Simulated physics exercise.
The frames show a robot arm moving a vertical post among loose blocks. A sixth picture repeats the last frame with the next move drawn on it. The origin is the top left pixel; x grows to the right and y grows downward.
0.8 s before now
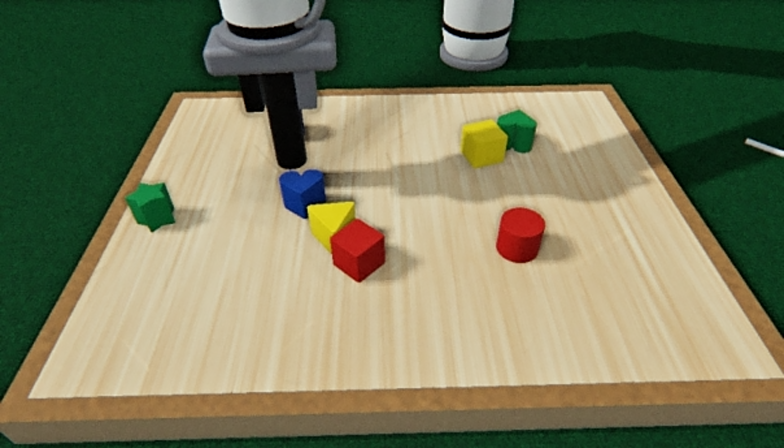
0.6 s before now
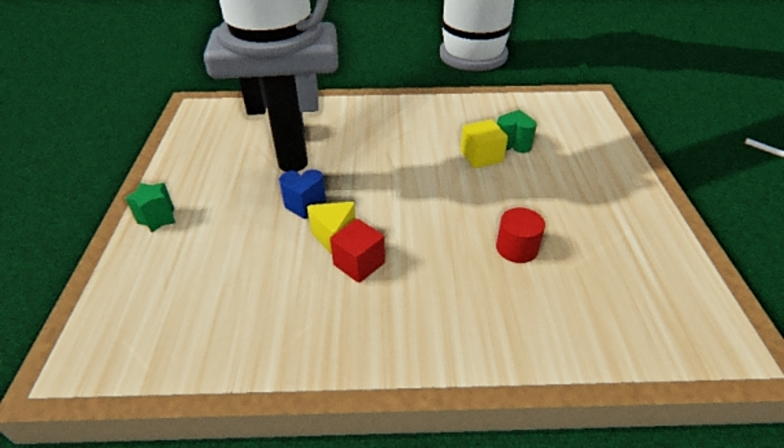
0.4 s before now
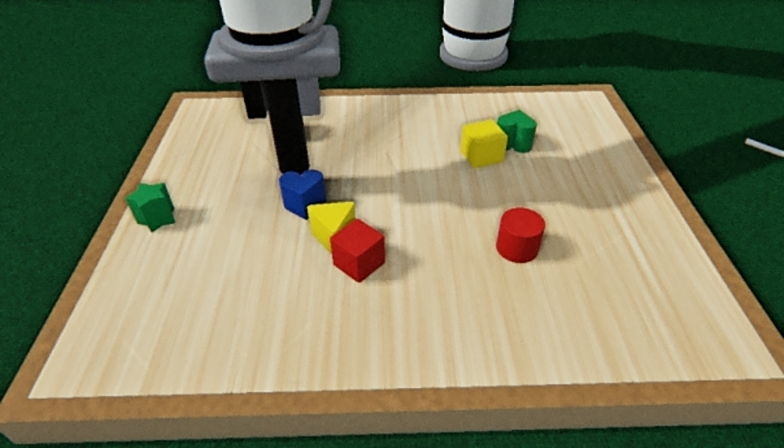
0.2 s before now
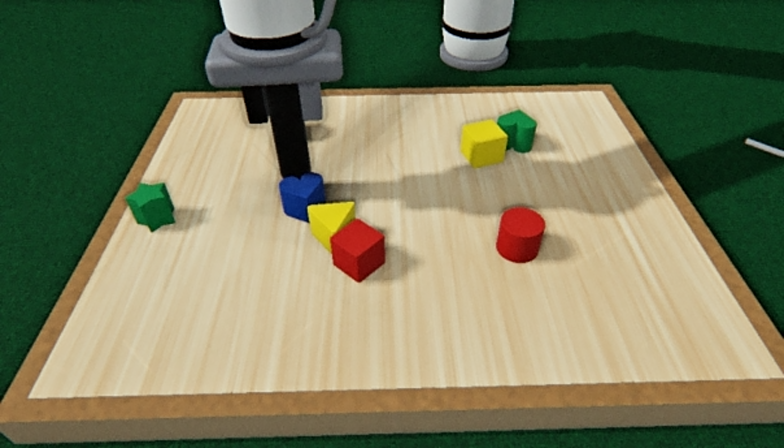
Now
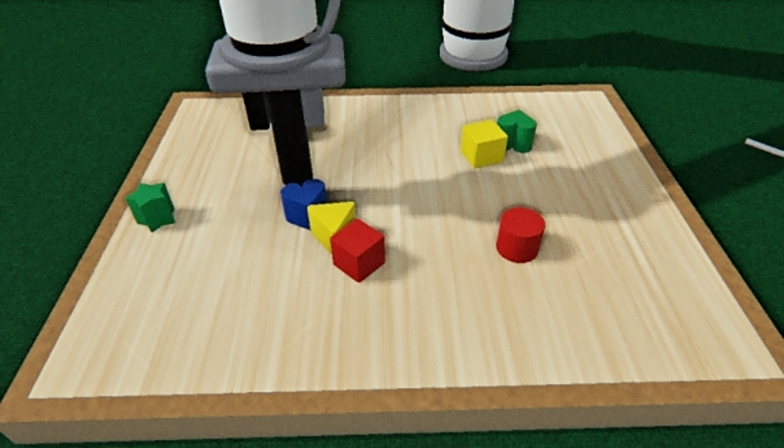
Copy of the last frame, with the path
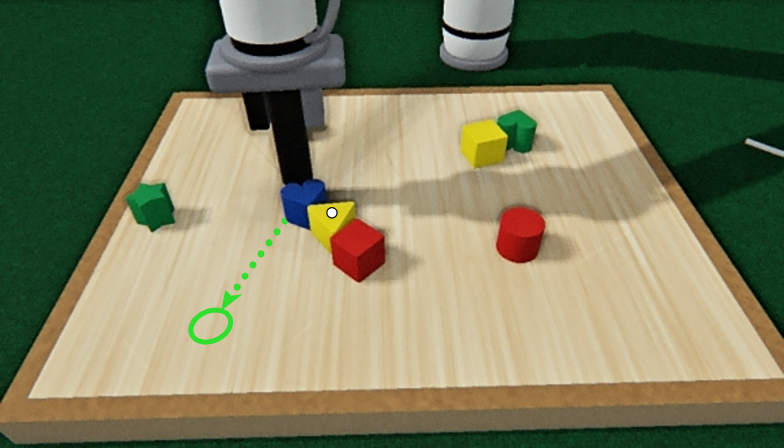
On a wooden board, a robot arm's black post slightly nudges a blue heart-shaped block forward.
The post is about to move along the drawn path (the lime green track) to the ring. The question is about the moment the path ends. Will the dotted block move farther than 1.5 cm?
That would be a yes.
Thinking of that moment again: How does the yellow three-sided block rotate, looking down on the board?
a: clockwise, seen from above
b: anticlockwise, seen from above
Letter b.
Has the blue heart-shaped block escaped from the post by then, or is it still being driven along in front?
Left aside or behind.
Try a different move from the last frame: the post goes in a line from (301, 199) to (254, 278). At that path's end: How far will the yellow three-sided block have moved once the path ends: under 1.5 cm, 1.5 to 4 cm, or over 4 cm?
I reckon it covers between 1.5 and 4 cm.
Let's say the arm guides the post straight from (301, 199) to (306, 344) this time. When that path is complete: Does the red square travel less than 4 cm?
Yes, that is how it ends up.
Path on the board, in a line from (301, 199) to (211, 326); the dot is on the yellow three-sided block.
The first path, step by step. One third of the way, post at (271, 215); blue heart-shaped block at (280, 227); yellow three-sided block at (320, 226), turned 55° anticlockwise; red square at (364, 239).
Two thirds of the way, post at (239, 256); blue heart-shaped block at (274, 250), turned 60° anticlockwise; yellow three-sided block at (320, 227), turned 60° anticlockwise; red square at (364, 239).
At the end, post at (203, 306); blue heart-shaped block at (274, 250), turned 60° anticlockwise; yellow three-sided block at (320, 227), turned 60° anticlockwise; red square at (364, 239).
